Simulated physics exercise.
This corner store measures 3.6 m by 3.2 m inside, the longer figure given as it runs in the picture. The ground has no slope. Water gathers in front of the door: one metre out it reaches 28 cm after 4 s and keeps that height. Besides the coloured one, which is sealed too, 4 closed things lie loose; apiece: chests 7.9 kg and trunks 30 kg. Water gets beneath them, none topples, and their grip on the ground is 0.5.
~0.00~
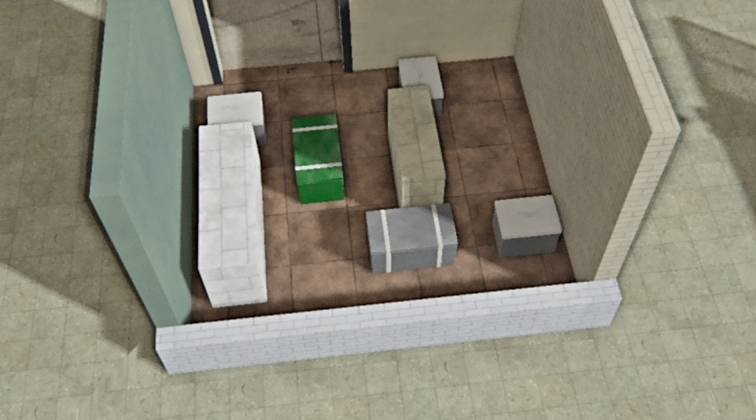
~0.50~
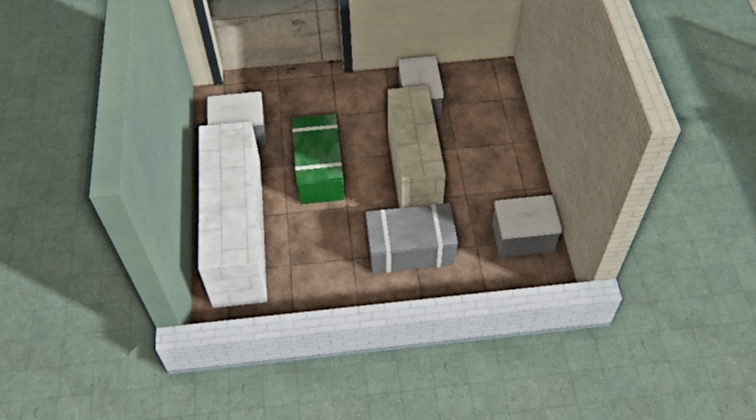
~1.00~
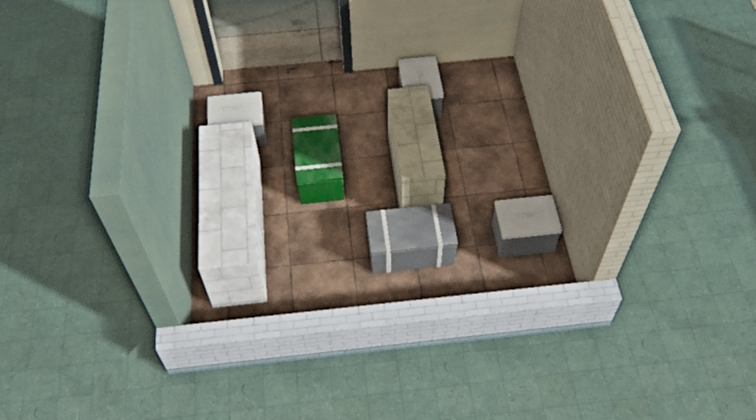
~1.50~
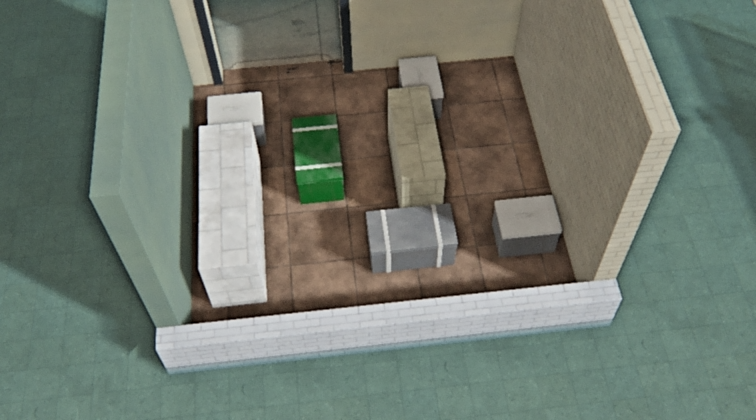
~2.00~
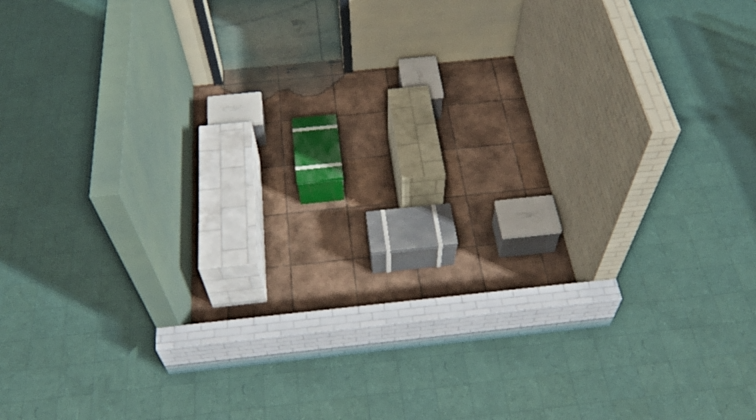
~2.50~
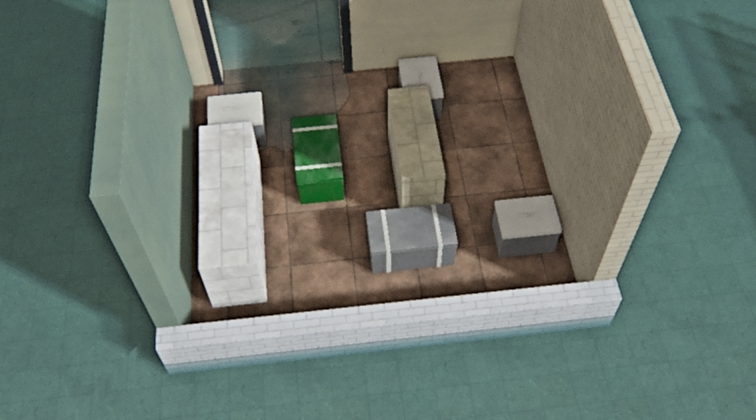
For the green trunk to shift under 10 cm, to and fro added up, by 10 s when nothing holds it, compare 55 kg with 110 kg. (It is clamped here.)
Verdict: Only the larger load is enough.
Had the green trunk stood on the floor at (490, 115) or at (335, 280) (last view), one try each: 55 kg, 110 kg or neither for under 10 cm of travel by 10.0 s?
In that order: It takes the larger; it takes the larger.
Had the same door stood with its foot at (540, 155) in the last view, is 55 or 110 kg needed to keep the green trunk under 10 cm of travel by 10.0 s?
In that case only the larger load is enough.
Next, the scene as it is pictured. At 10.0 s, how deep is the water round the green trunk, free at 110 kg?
Roughly 19 cm.
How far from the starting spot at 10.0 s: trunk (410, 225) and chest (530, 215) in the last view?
In that order: 100 cm, 30 cm.
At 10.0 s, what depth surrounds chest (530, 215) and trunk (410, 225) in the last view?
About 16 and 17 cm.
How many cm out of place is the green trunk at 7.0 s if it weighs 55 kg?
Roughly 120 cm.
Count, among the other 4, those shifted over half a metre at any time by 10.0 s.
2 of them.
After 3.5 s the green trunk would be 0 cm from its start with 55 kg and 0 cm from its start with 110 kg; 5 cm of water round it then.
After 4.5 s the green trunk would be 0 cm from its start with 55 kg and 0 cm from its start with 110 kg; 8 cm of water round it then.
After 7.0 s the green trunk would be 126 cm from its start with 55 kg and 0 cm from its start with 110 kg; 13 cm of water round it then.
After 10.0 s the green trunk would be 213 cm from its start with 55 kg and 0 cm from its start with 110 kg; 19 cm of water round it then.
